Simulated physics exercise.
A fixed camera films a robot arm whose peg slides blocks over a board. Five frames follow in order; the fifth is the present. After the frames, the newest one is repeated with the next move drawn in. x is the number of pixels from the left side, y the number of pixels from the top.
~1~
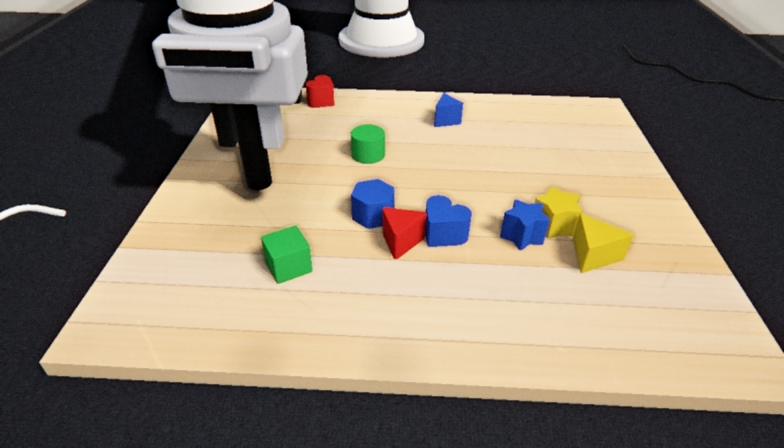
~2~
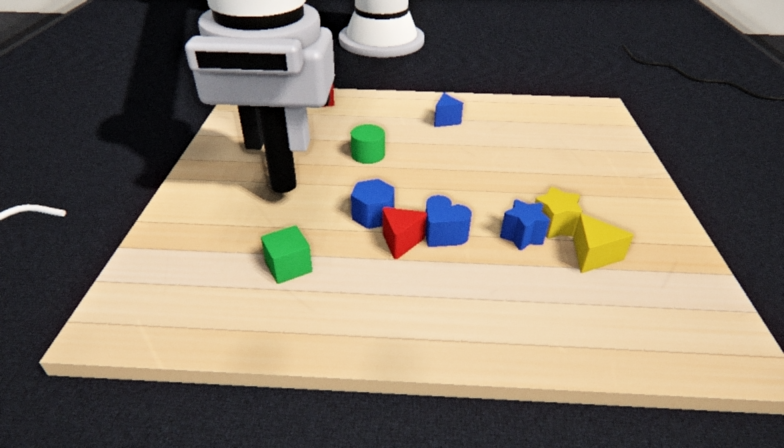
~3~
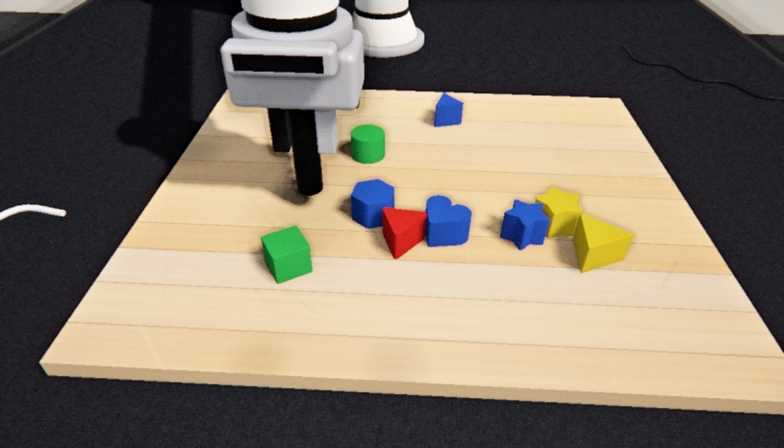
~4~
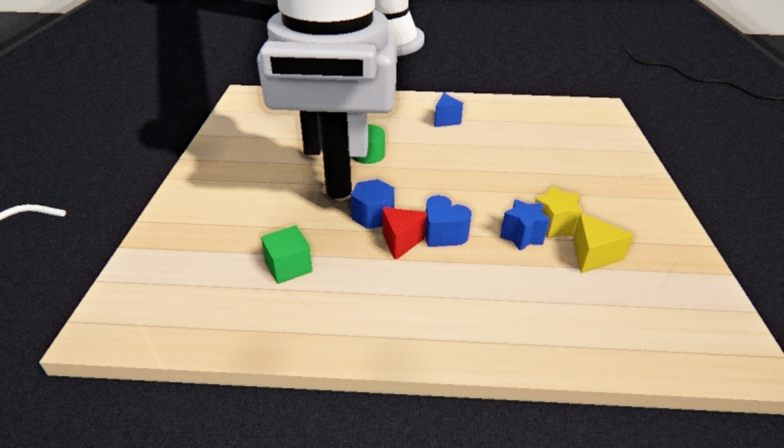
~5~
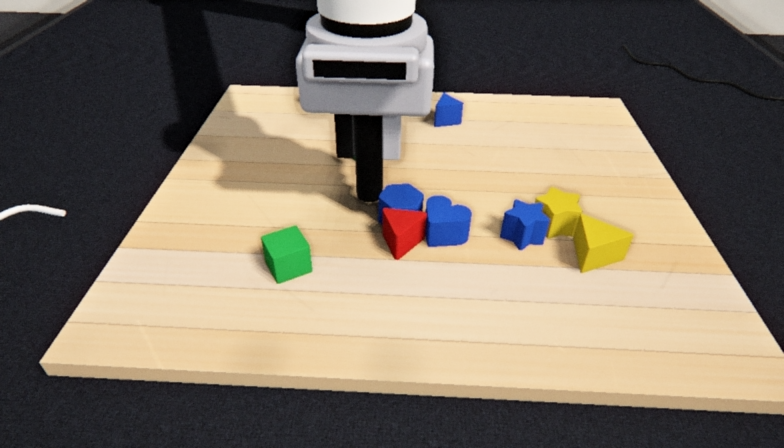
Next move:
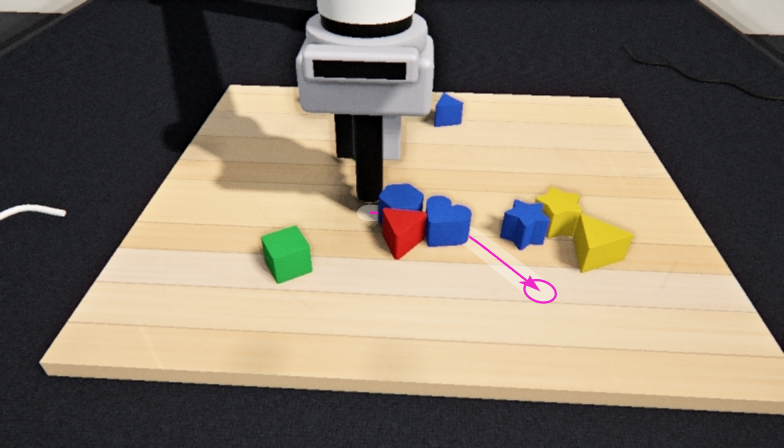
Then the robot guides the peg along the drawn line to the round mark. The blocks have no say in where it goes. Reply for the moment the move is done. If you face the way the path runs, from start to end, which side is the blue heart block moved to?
Heads right.
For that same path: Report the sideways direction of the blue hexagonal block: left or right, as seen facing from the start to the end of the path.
It is pushed towards the left-hand side.
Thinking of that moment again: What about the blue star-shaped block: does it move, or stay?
My prediction: It moves.
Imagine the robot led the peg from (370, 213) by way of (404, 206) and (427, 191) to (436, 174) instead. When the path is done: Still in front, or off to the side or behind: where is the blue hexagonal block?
Prediction: Slipped aside.
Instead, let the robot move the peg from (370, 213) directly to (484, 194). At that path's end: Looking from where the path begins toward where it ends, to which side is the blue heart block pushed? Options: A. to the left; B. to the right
Correct choice: B.
The drawn path runs from (370, 213) via (433, 220) and (487, 250), ending at (540, 291).
On the path given first. One third of the way, peg at (435, 202); blue hexagonal block at (470, 196), turned 15° anticlockwise; blue heart block at (487, 220), turned 65° clockwise.
Two thirds of the way, peg at (491, 232); blue hexagonal block at (497, 199), turned 60° anticlockwise; blue heart block at (516, 243), turned 60° clockwise; blue star-shaped block at (537, 215), turned 25° anticlockwise.
At the end, peg at (545, 273); blue hexagonal block at (497, 199), turned 60° anticlockwise; red triangular piece not moved; blue heart block at (576, 287), turned 60° clockwise; blue star-shaped block at (537, 215), turned 25° anticlockwise.
